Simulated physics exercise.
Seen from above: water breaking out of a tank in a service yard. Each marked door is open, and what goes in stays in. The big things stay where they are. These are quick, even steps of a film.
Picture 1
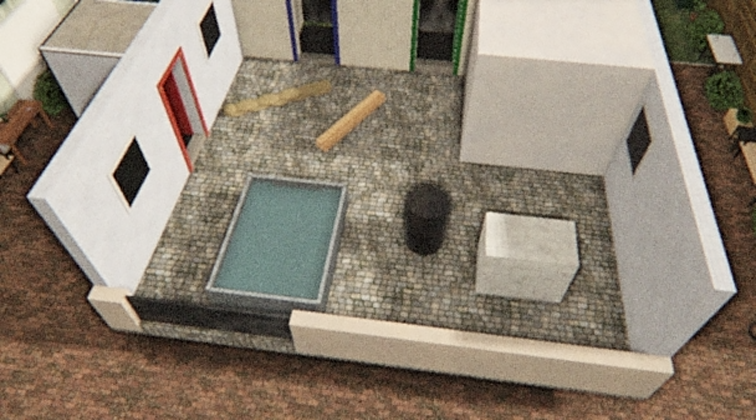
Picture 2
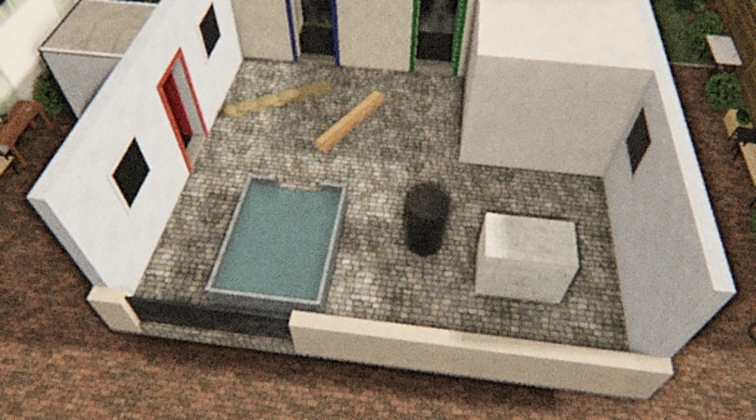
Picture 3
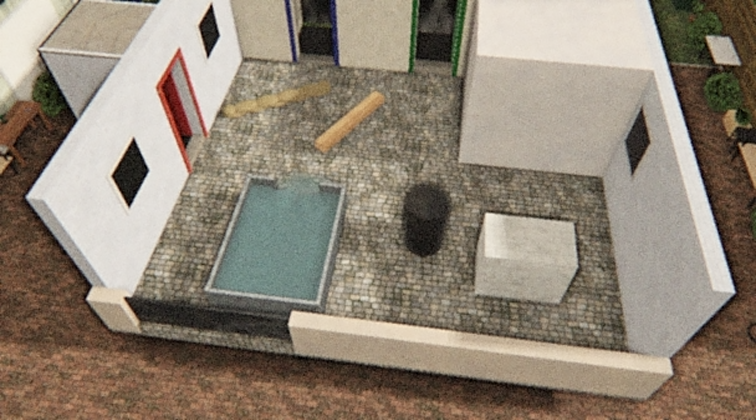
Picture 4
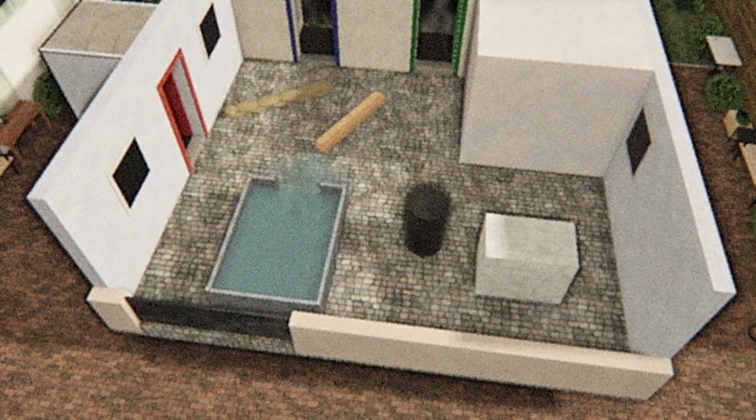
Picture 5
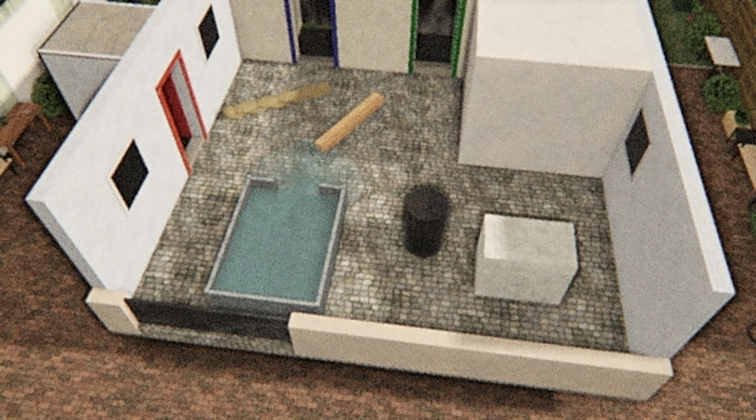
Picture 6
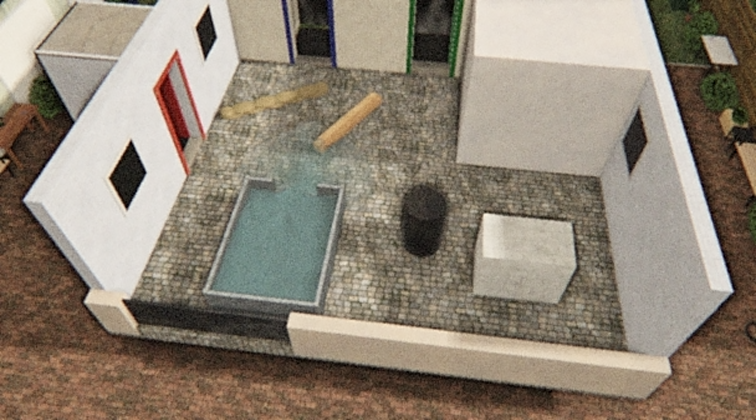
The video shows a walled, paved yard from above, where still water in a rectangular tank begins pouring through a gap in its far side, then spreads across the paving toward two wooden beams lying beyond.
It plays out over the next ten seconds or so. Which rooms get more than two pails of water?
In the end: The red door stays under that; the blue door stays under that; the green door stays under that.
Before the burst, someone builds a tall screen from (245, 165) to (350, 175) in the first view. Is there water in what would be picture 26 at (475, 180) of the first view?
Answer: Flooded.
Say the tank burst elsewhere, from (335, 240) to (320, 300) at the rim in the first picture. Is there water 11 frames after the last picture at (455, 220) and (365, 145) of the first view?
In that order: Awash, free of water.
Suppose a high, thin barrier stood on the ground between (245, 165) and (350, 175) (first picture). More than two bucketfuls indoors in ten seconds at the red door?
My reading: The red door passes that mark.
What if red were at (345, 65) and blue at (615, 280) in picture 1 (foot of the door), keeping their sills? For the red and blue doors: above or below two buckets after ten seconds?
One by one: The red door holds; the blue door stays under.
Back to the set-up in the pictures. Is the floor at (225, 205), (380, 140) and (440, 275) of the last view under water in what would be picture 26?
As listed: Not flooded, flooded, free of water.
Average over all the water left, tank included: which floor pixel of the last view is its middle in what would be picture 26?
Near (314, 181).
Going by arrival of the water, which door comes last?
The blue one.
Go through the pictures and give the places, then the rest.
Still water in the tank at (282, 236), in the first picture.
Water pours out on the tank's far side and has run to a hidden place, in the second picture.
The front is at (290, 175), out from the gap on the tank's far side, in the third picture.
The front is at (303, 154), out from the gap on the tank's far side, in the fourth picture.
The front is at (310, 140), out from the gap on the tank's far side, in the fifth picture.
Water pours out on the tank's far side and has run to (310, 124), in the sixth picture.
A moment on, water covers 20 % of the floor; the red door not reached, the blue door not reached, the green door not reached.
Next, water covers 30 % of the floor; the red door wet at the sill, nothing in, the blue door not reached, the green door wet at the sill, nothing in.
Then, water covers 35 % of the floor; the red door wet at the sill, nothing in, the blue door wet at the sill, nothing in, the green door wet at the sill, nothing in.
Later, water covers 55 % of the floor; the red door wet at the sill, nothing in, the blue door wet at the sill, nothing in, the green door under two buckets in.
In the end, water covers 75 % of the floor; the red door under two buckets in, the blue door wet at the sill, nothing in, the green door under two buckets in.
